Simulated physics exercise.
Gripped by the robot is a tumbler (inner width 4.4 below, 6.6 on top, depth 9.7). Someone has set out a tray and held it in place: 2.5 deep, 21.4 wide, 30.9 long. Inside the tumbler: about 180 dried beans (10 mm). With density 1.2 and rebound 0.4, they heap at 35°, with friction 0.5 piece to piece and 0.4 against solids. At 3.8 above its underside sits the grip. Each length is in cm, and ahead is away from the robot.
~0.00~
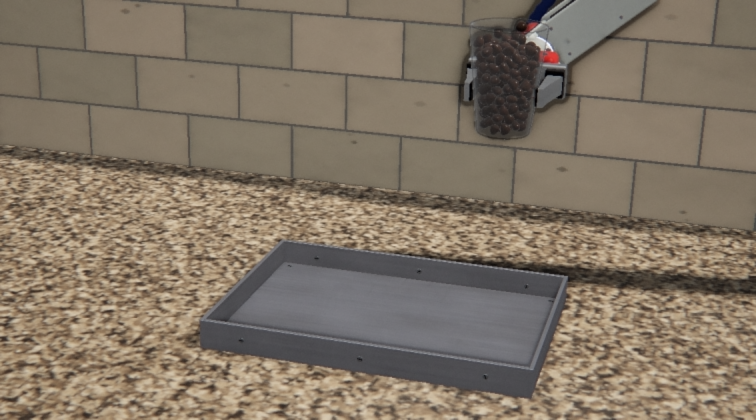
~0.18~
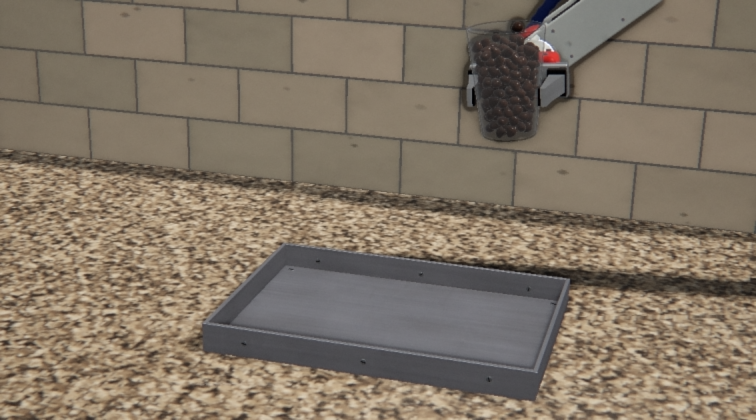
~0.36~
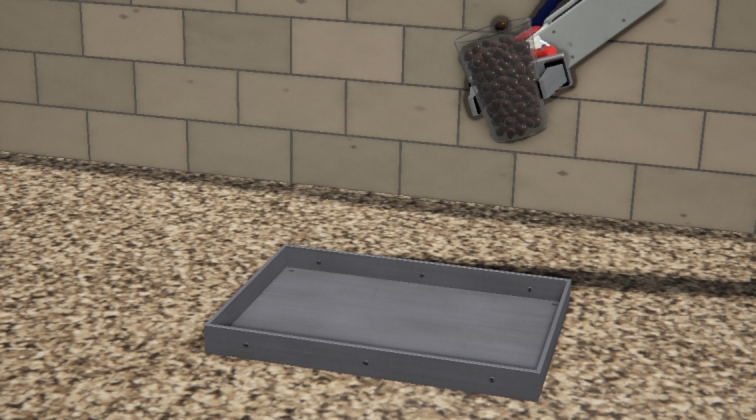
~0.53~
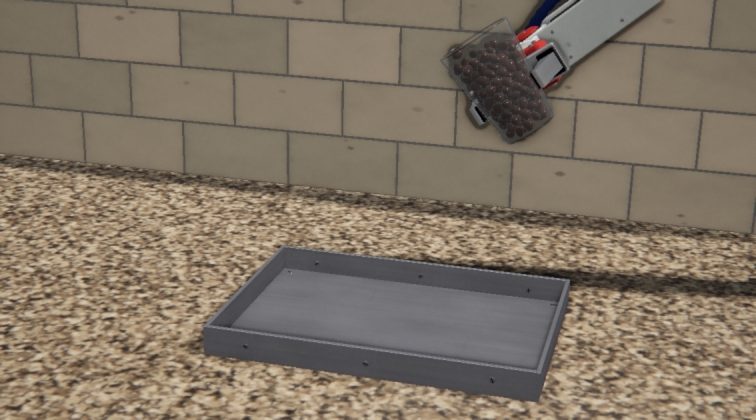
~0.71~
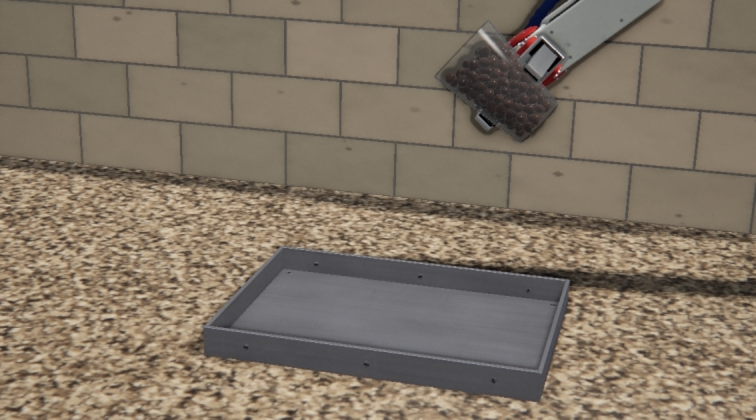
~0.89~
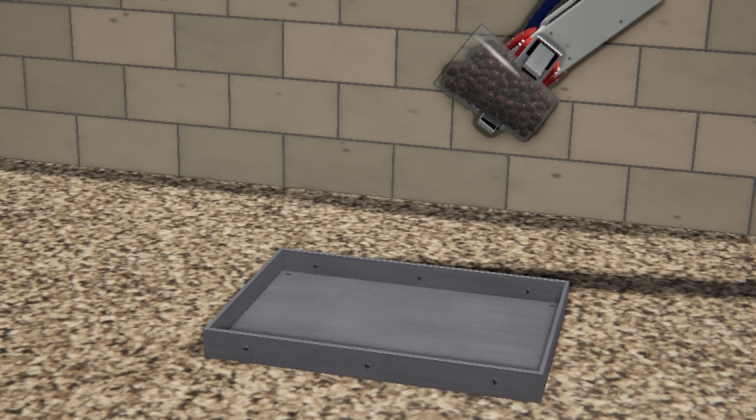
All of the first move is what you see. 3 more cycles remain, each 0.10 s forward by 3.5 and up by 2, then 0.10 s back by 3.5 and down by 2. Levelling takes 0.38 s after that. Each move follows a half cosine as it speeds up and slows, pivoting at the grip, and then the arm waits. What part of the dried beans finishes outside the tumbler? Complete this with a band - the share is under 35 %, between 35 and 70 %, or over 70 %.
The share is between 35 and 70 %.
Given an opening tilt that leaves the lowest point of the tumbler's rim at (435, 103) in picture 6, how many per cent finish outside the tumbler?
About 80 percent.
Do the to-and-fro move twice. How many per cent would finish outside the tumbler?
Approx. 50 per cent.
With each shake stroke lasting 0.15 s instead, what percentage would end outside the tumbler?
In that case about 15 in a hundred.
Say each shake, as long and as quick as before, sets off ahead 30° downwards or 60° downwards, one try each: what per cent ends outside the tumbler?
Result: Approx. 10 % and 5 %, one try each.
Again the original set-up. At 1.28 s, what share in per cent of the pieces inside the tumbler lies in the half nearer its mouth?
Something like 75 percent sits in that half.
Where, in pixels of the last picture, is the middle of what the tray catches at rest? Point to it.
Near pixel (346, 317).
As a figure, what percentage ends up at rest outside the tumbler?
55 per cent or thereabouts.
After 1.28 s, tilted 55° forward, highest piece 28 above the table; 104 in the tumbler, 55 in the tray, 20 in flight or on a rim.
After 1.67 s, tilted 29° forward, highest piece 27 above the table; 99 in the tray, 78 in the tumbler, 1 on the table or floor, 1 in flight or on a rim.
After 2.07 s, level, highest piece 27 above the table; 100 in the tray, 78 in the tumbler, 1 on the table or floor.
After 3.12 s, level, highest piece 27 above the table; 100 in the tray, 78 in the tumbler, 1 on the table or floor.
At rest, 100 in the tray, 78 in the tumbler, 1 on the table or floor. That is 56 % outside the tumbler.
